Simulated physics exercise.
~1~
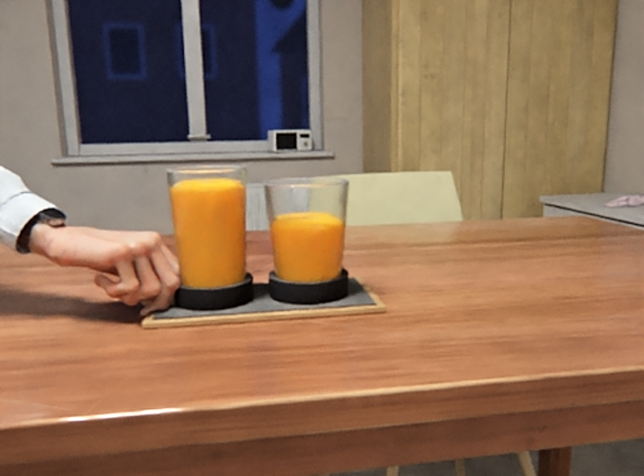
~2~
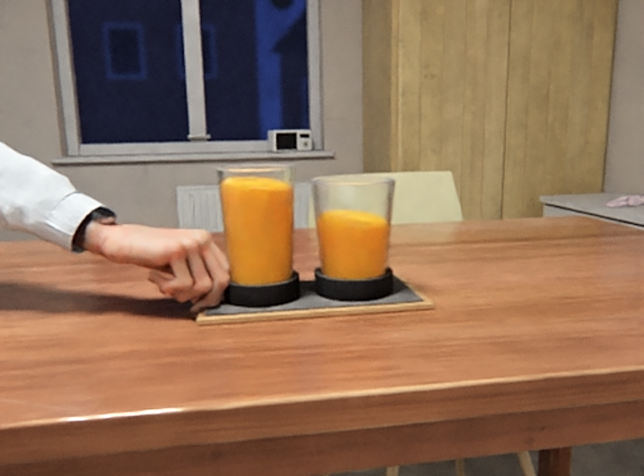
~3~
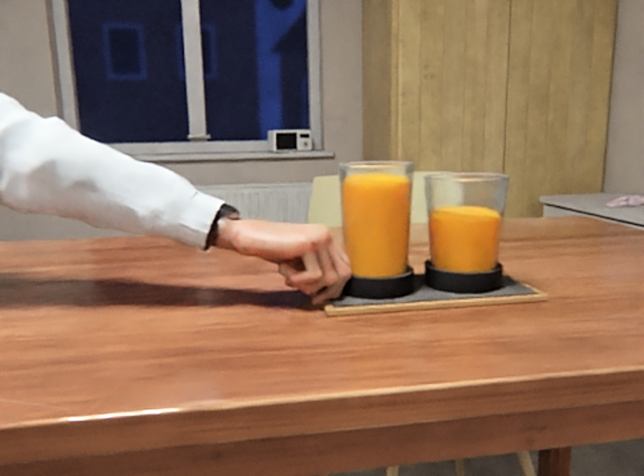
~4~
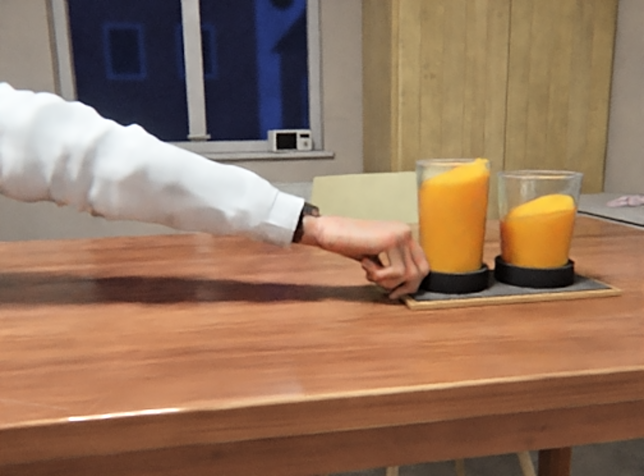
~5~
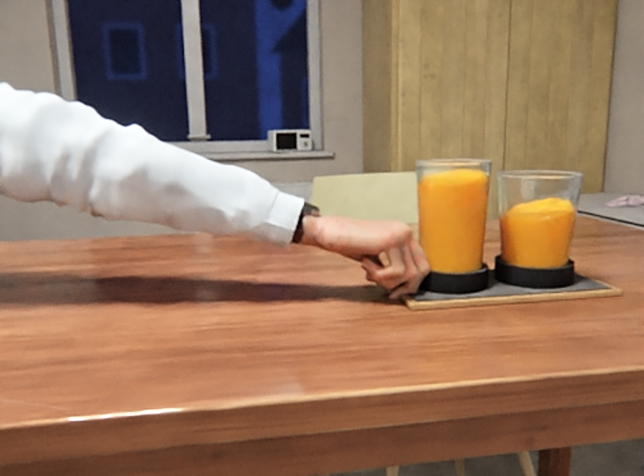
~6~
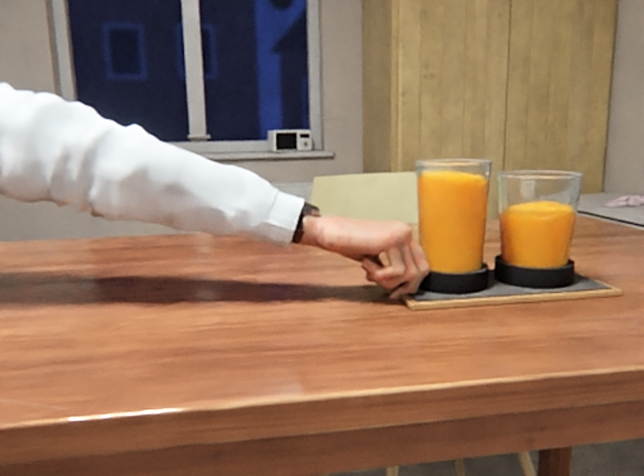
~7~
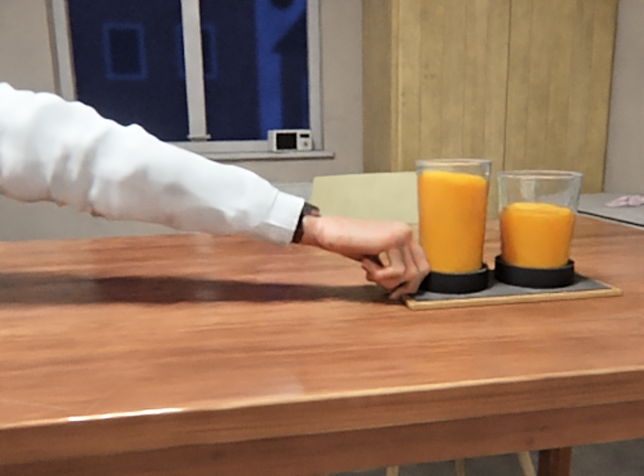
A tray carrying two open glasses of orange juice, the taller on the left, slid right across a wooden table as a hand pushed it, then stopped, and the juice sloshed up to the right before settling level, with none spilled.
